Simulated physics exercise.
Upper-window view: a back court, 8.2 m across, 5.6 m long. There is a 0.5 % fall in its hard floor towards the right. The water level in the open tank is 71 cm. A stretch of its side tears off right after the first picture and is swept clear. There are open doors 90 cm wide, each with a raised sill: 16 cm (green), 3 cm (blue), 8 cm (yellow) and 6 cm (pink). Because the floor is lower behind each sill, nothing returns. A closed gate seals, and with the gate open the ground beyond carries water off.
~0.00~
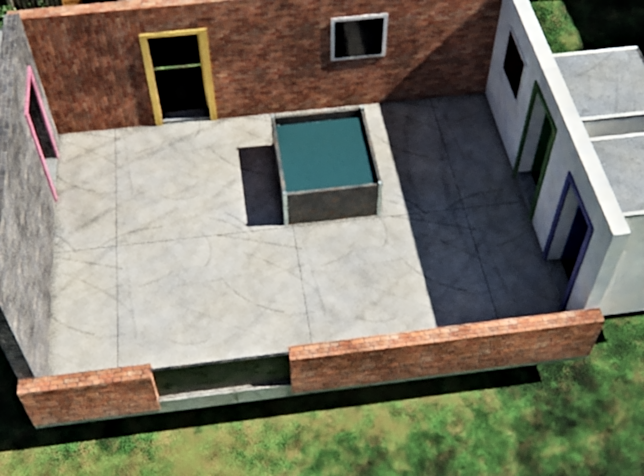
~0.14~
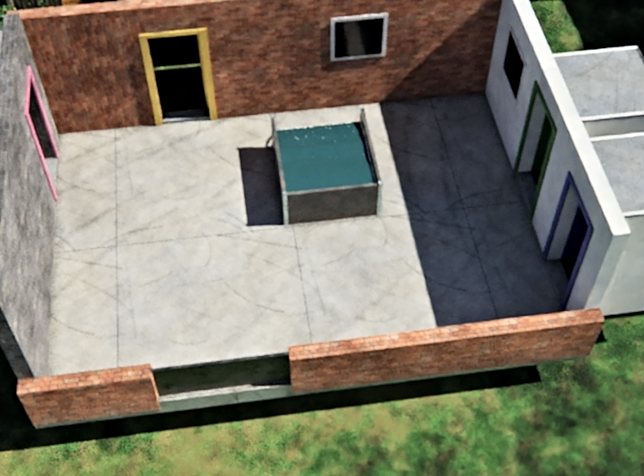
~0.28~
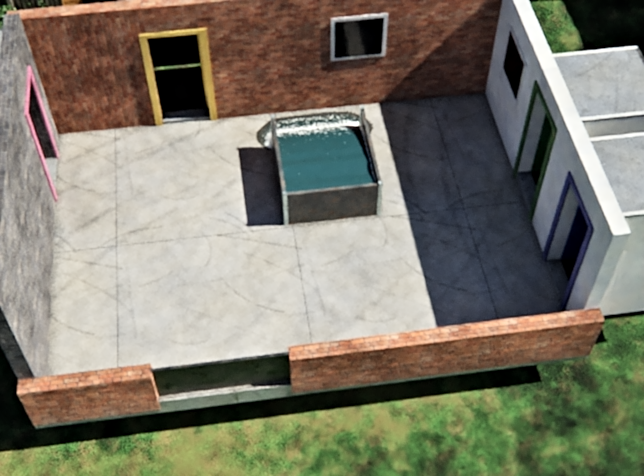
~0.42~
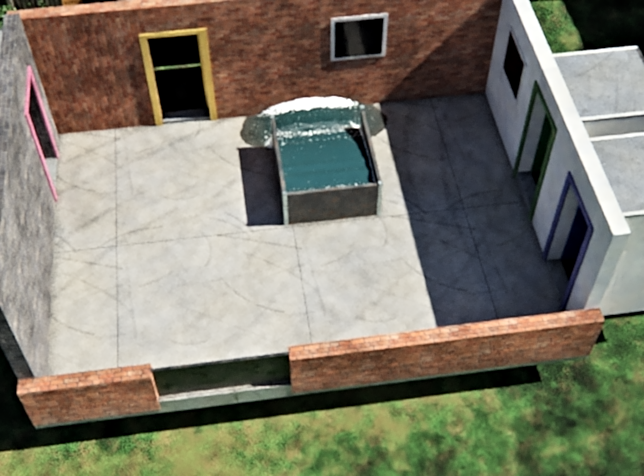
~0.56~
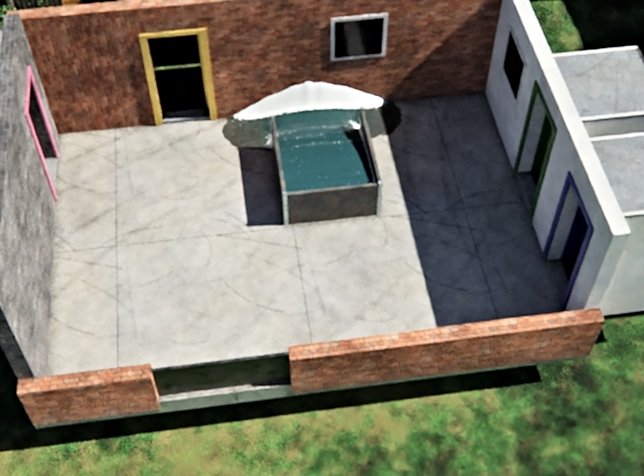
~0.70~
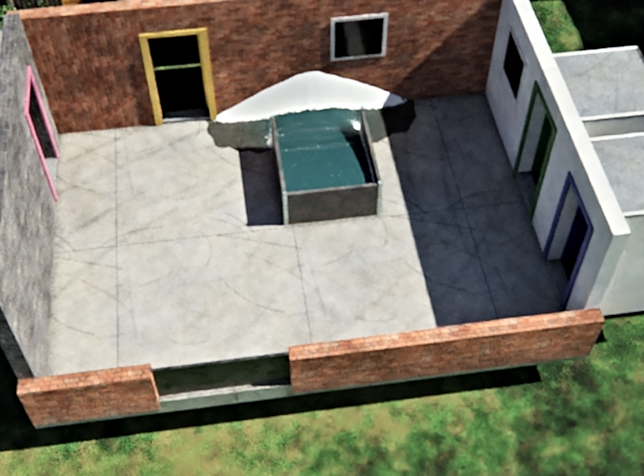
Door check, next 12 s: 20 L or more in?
Outcome: At the green door the water let in will remain short of the limit, at the blue door the water let in will surpass the limit, at the yellow door the water let in will remain short of the limit, at the pink door the water let in will surpass the limit.
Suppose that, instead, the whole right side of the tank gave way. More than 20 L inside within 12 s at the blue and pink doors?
The blue door comes out more than that and the pink door less than that.
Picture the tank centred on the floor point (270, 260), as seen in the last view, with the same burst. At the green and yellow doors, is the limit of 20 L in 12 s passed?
Lab note: Green door limit not exceeded; yellow door limit exceeded.
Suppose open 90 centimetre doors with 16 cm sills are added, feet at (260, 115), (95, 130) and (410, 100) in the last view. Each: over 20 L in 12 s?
The first one exceeds it, the second one doesn't reach it, and the third one doesn't reach it.
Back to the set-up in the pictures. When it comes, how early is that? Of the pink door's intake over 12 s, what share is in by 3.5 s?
About 65 per cent.
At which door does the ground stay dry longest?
The blue door.
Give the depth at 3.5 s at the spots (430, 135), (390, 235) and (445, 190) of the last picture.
Roughly 4, 0, 2 cm.
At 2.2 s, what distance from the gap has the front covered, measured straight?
About 4.8 m.
After 1.4 s water covers 15 % of the floor and is deepest (47 cm) near (310, 117); green door not reached, blue door not reached, yellow door 10 cm at the sill, 0 L in, pink door not reached.
After 2.2 s water covers 30 % of the floor and is deepest (35 cm) near (475, 94); green door 4 cm at the sill, 0 L in, blue door not reached, yellow door 10 cm at the sill, 1 L in, pink door 12 cm at the sill, 1 L in.
After 3.5 s water covers 50 % of the floor and is deepest (20 cm) near (475, 94); green door 9 cm at the sill, 0 L in, blue door 4 cm at the sill, 0 L in, yellow door 6 cm at the sill, 3 L in, pink door 16 cm at the sill, 76 L in.
After 7.0 s water covers 85 % of the floor and is deepest (12 cm) near (264, 374); green door 5 cm at the sill, 0 L in, blue door 5 cm at the sill, 7 L in, yellow door 3 cm at the sill, 4 L in, pink door 5 cm at the sill, 117 L in.
After 12.0 s water covers 100 % of the floor and is deepest (8 cm) near (252, 116); green door 3 cm at the sill, 0 L in, blue door 6 cm at the sill, 44 L in, yellow door 2 cm at the sill, 4 L in, pink door 2 cm at the sill, 118 L in.
